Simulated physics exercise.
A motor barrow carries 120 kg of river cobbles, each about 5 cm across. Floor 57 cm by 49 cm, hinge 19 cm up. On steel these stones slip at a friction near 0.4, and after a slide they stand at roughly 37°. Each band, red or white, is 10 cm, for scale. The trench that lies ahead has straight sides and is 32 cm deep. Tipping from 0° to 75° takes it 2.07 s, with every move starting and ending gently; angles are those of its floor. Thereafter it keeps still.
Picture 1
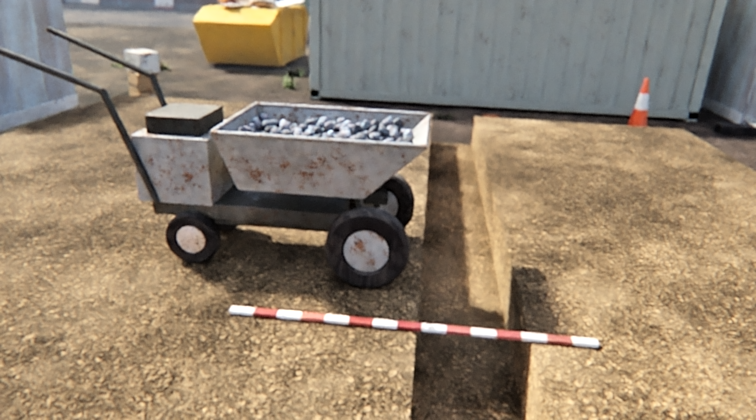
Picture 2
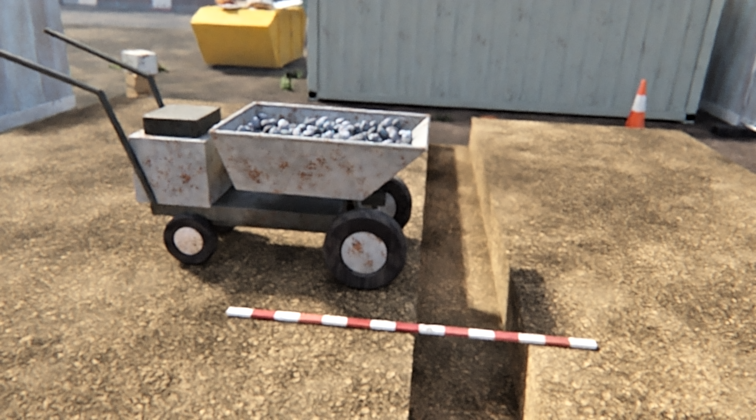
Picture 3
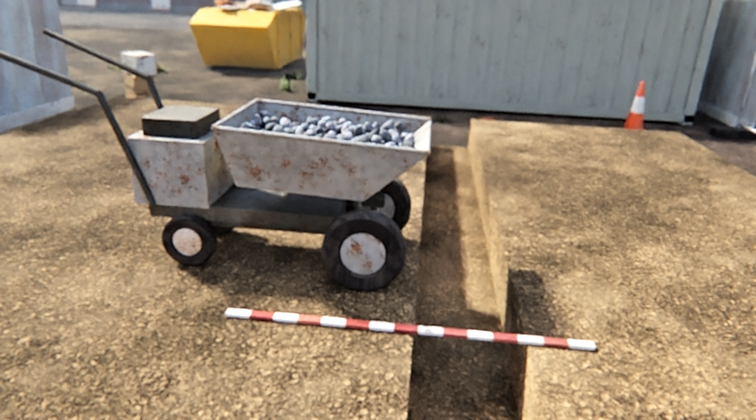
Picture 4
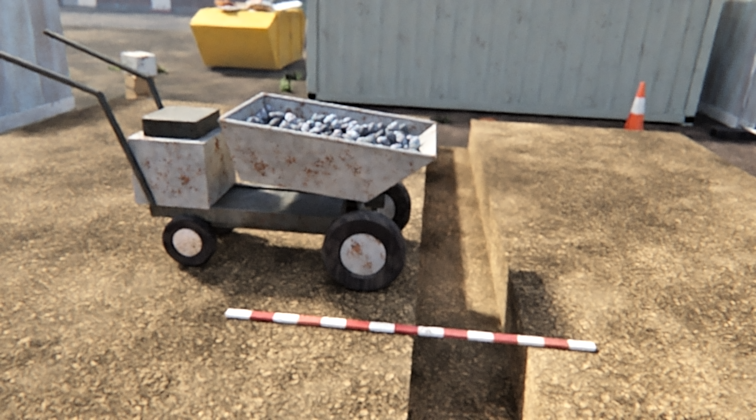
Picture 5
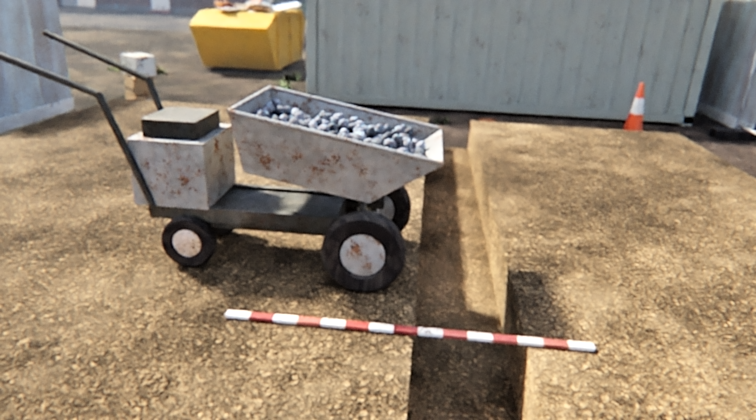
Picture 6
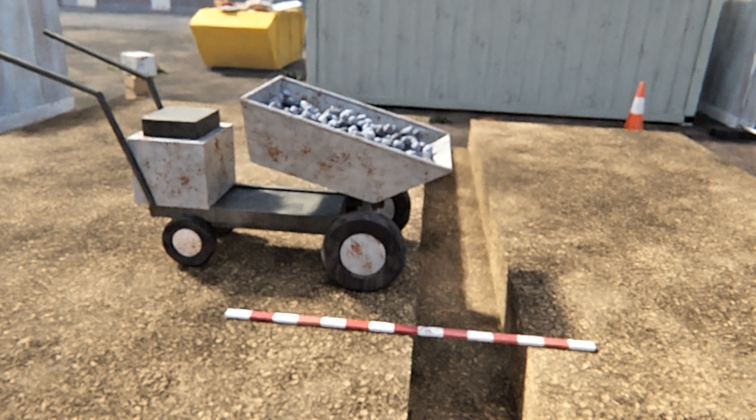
A dirt yard with a straight-sided trench cut through it is seen from slightly above, with a grey container, a yellow skip and an orange cone behind. A rusty, pale grey motor barrow full of grey cobbles stands left of the trench, a red-and-white banded pole lying in front. The barrow's tray tilts gradually toward the right, its left end rising, while the view shifts very slightly early on.
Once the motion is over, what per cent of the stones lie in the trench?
59 %.
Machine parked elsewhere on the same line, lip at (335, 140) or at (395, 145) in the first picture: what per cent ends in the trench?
Roughly 100 in a hundred, then 95 in a hundred.
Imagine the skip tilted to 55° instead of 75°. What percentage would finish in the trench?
The trench would hold about 55% of it.
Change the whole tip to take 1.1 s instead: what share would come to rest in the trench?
It would come to roughly 50 per cent.
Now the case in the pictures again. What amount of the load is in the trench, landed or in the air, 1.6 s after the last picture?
Close to 40 per cent at that time.
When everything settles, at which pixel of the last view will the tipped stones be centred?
I'd put it close to (498, 308).
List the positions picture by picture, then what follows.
The skip is at 0°, its lip at (427, 147); the top of the load is at (356, 127), in the first frame.
Lip at (426, 149), floor tilted 1°, highest stones at (337, 126), in the second frame.
The skip is at 3°, its lip at (429, 153); the top of the load is at (323, 125), in the third frame.
The skip is at 6°, its lip at (436, 158); the top of the load is at (291, 120), in the fourth frame.
The skip is at 10°, its lip at (443, 164); the top of the load is at (284, 113), in the fifth frame.
Lip at (452, 171), floor tilted 15°, highest stones at (286, 103), in the sixth frame.
Then, 0.9 s after the last picture the floor is at 63°, 95 % in the skip, 4 % in the trench; the foremost stones are at (519, 264).
Then, 1.6 s after the last picture the floor is at 75°, 21 % in the skip, 39 % in the trench, 40 % past the trench; the foremost stones are at (639, 275).
Then, 1.9 s after the last picture the floor is at 75°, 3 % in the skip, 56 % in the trench, 42 % past the trench; the foremost stones are at (669, 266).
Then, 3.9 s after the last picture the floor is at 75°, 0 % in the skip, 59 % in the trench, 41 % past the trench; the foremost stones are at (675, 266).
